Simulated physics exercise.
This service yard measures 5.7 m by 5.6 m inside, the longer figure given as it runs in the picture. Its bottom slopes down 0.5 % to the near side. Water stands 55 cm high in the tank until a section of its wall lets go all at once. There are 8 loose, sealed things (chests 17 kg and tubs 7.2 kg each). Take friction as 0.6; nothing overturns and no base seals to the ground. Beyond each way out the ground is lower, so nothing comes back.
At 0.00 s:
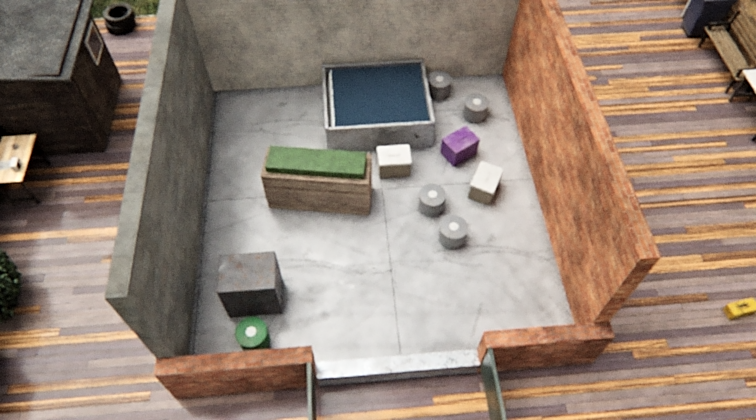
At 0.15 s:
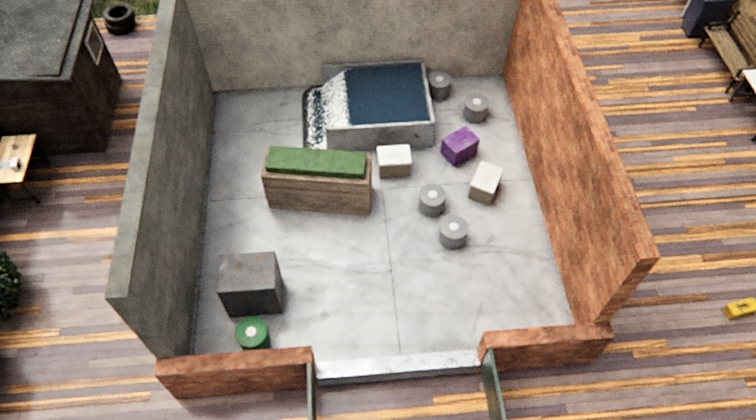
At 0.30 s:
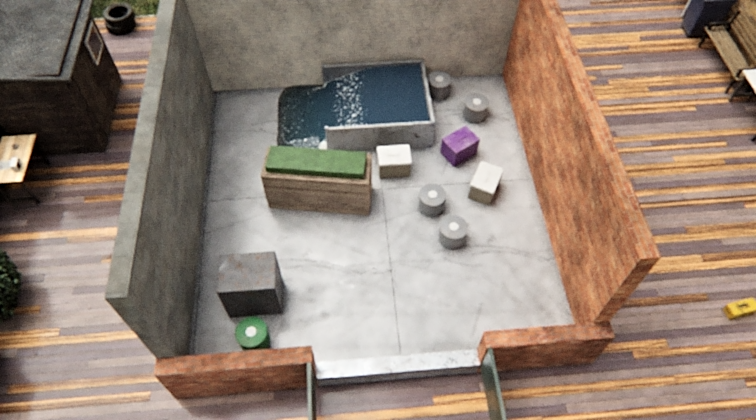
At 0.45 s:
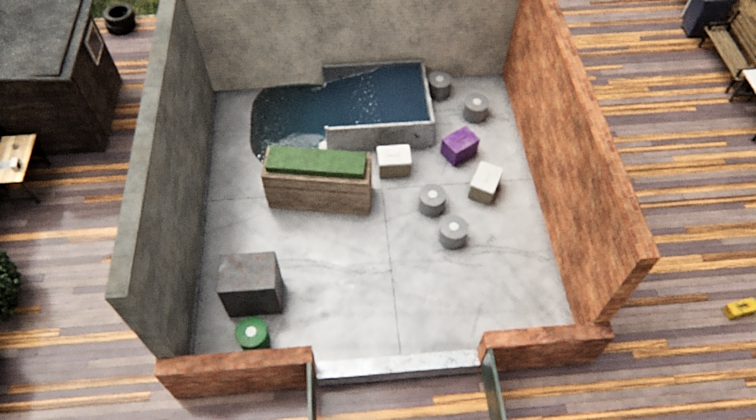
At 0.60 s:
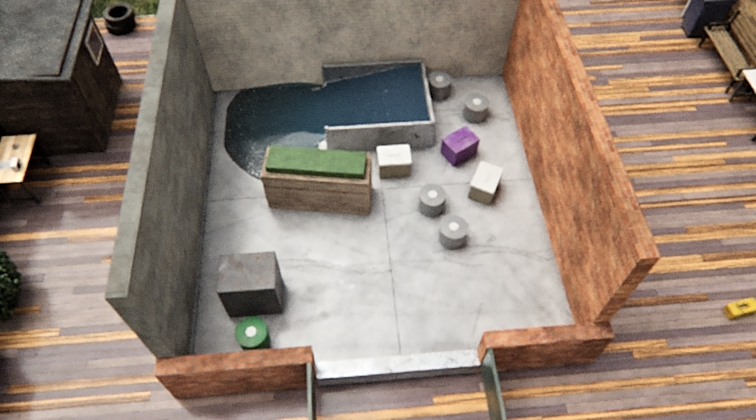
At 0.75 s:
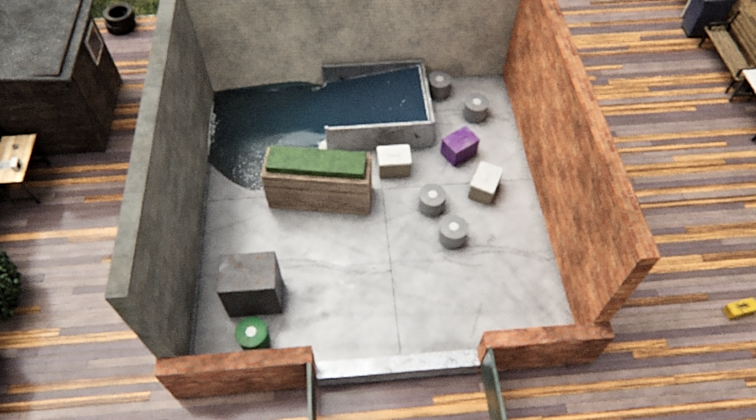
In a walled yard holding a planter, chests and tubs, water pours out of the left side of a raised rectangular basin, spreading across the pale floor to the left wall and behind the planter, while the loose objects stay put.
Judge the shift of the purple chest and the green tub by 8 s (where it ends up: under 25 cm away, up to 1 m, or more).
The purple chest barely shifts, the green tub ends far away.
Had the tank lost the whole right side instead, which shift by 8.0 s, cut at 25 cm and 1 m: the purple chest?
Then the purple chest travels far.
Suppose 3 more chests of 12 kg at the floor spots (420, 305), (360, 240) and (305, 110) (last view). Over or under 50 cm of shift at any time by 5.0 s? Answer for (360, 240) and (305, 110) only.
In that order: Less, over.
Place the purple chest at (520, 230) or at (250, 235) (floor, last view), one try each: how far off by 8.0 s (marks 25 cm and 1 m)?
In that order: It holds its place; it travels far.
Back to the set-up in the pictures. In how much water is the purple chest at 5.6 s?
Roughly 2 cm.
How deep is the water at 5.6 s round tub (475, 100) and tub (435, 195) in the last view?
About 0 and 4 cm.
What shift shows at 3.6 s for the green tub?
About 10 cm.
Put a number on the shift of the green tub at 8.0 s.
Roughly 350 cm.
After 1.6 s the purple chest is near (461, 139), 0.0 m from its start, aground; the green tub is near (251, 332), 0.0 m from its start, aground; 0 of 8 are out; 0 afloat.
After 3.6 s the purple chest is near (461, 139), 0.0 m from its start, aground; the green tub is near (256, 324), 0.1 m from its start, aground; 0 of 8 are out; 0 afloat.
After 5.6 s the purple chest is near (461, 139), 0.0 m from its start, aground; the green tub is near (330, 300), 1.2 m from its start, afloat; 0 of 8 are out; 1 afloat.
After 8.0 s the purple chest is near (461, 139), 0.0 m from its start, aground; the green tub is near (474, 290), 3.3 m from its start, afloat; 0 of 8 are out; 1 afloat.
